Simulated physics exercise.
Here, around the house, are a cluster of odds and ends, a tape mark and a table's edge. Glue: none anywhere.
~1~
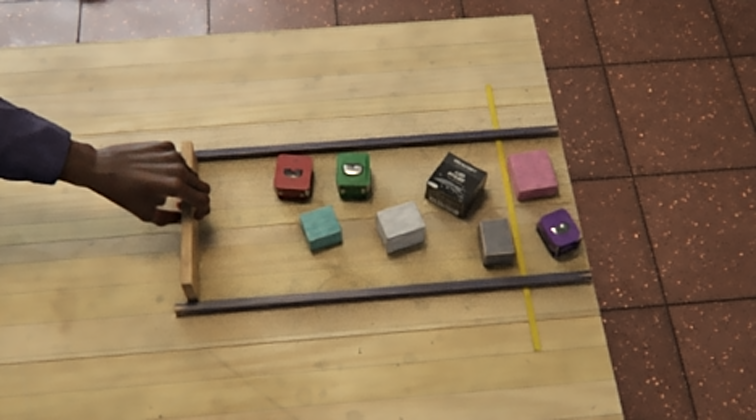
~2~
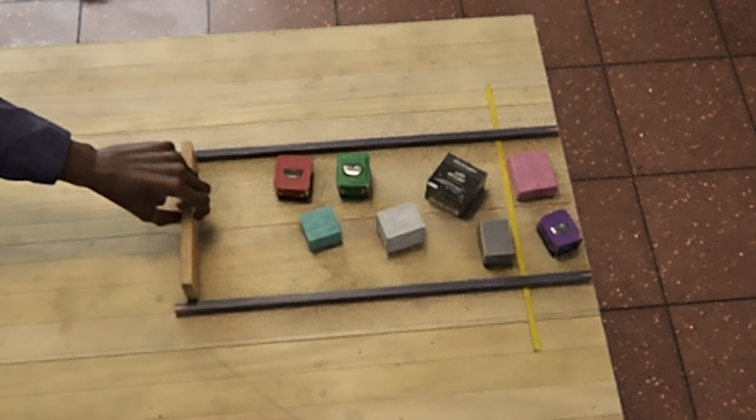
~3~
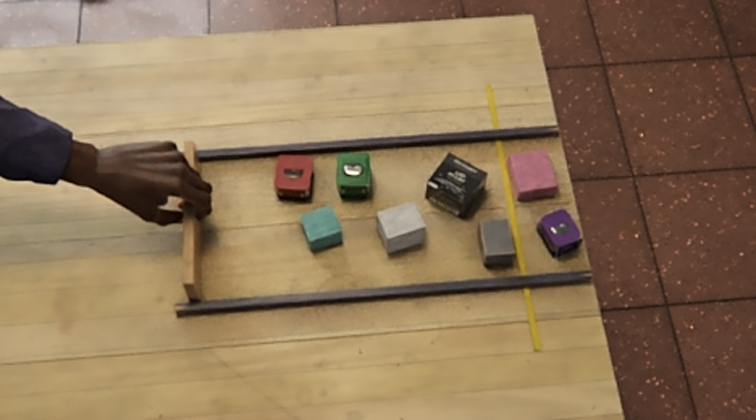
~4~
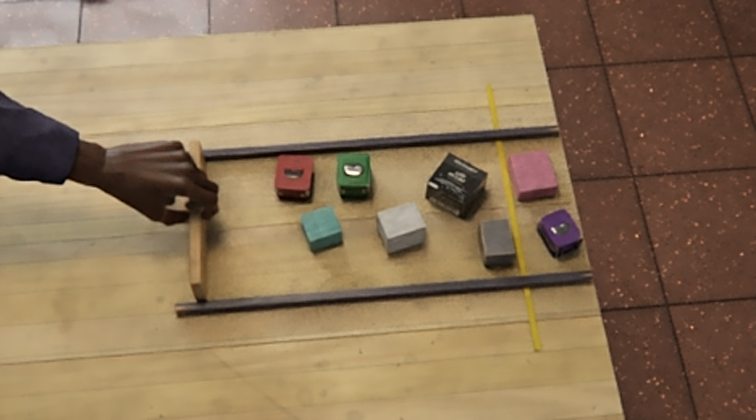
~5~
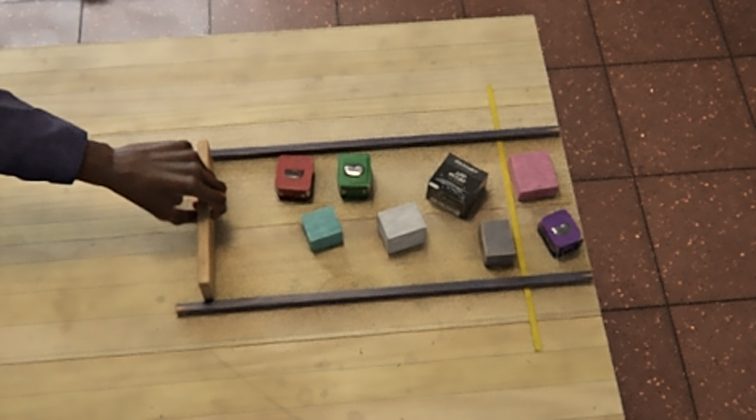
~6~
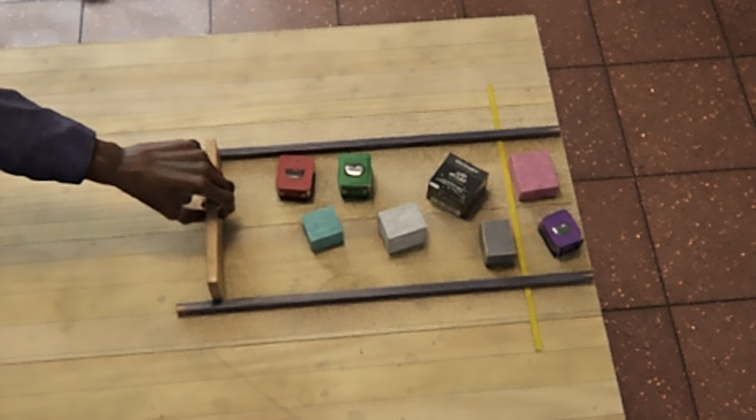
On a wooden tabletop above a tiled floor, a hand holds an upright board between two dark rails, at first nearly still, then slides it slightly right toward scattered coloured blocks and cases, which stay in place near yellow tape.
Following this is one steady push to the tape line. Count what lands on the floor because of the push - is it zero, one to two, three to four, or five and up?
Once the push stops, three or four will be gone from the table.
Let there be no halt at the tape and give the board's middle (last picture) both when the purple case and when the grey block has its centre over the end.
The middle is at (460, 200) when it's the purple case, and at (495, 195) when it's the grey block.
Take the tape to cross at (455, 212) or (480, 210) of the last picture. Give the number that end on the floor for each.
That would be 0, then 1.
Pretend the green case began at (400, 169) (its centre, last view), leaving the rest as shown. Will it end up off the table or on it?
Note: From that start it hangs on.
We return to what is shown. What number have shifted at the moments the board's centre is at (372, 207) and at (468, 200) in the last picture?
At the first spot 5, then 8.
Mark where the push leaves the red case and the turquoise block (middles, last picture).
In the last picture the red case sits at (522, 161) while the turquoise block sits at (533, 215).
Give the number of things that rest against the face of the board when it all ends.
It touches 2.
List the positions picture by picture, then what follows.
Purple case (559, 233); pink block (532, 175); grey block (496, 242); board (190, 220); tape (511, 207), in the first picture.
Pink block (532, 175); red case (294, 178), in the second picture.
Grey block (496, 242); turquoise block (321, 228), in the third picture.
Purple case (559, 233); board (198, 219), in the fourth picture.
Pink block (533, 175); white block (401, 228), in the fifth picture.
Purple case (560, 234); pink block (533, 175); grey block (497, 243); board (214, 218); tape (512, 207), in the sixth picture.
Early on, none off yet; purple case at rest near (560, 234); pink block at rest near (533, 175); grey block at rest near (497, 243).
A while later, none off yet; purple case at rest near (560, 234); pink block travelled a little near (547, 173); grey block travelled a little near (519, 244).
Finally, the number that fall off is three or four; lost, black box, grey block, pink block and purple case.
